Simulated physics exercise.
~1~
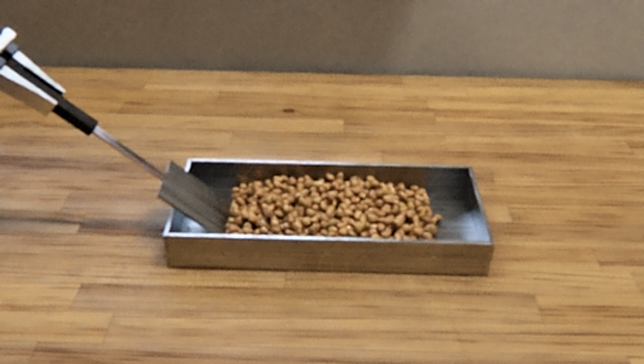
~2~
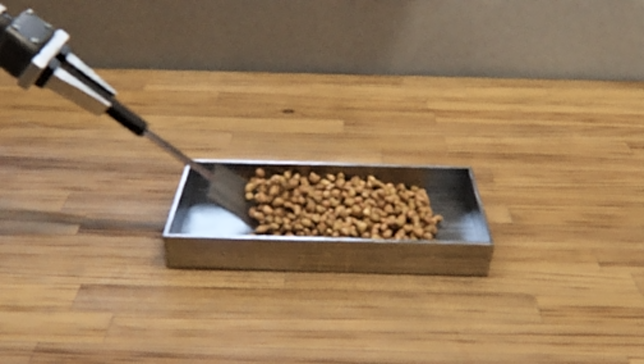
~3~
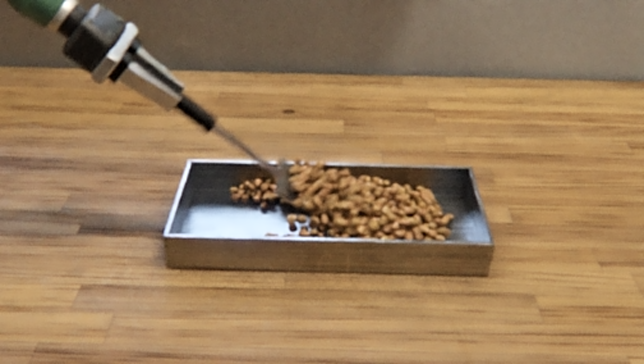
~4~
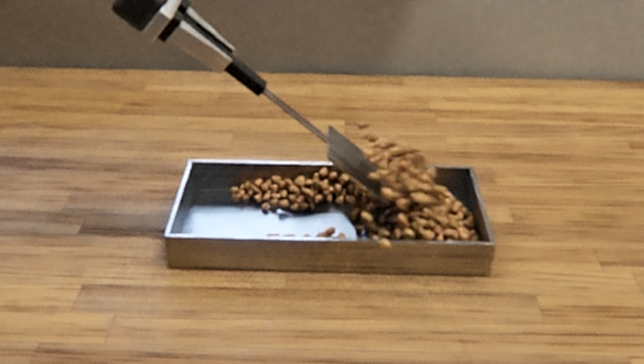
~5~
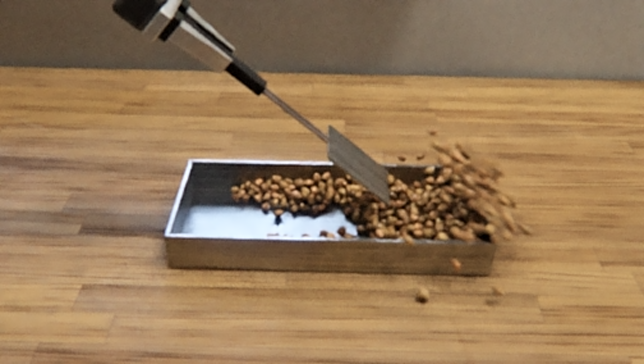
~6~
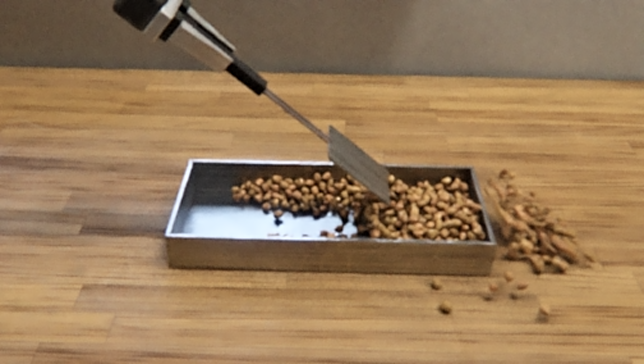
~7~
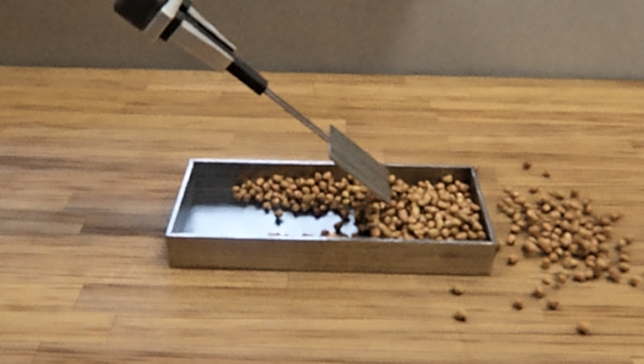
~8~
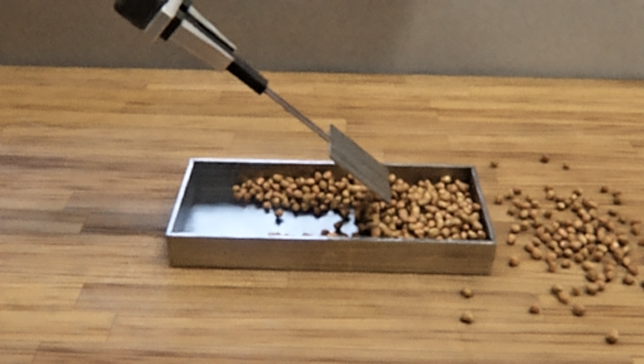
Dried beans flying over the right end of a metal tray as a robot arm's turner pushes through, scattering across the wooden table.
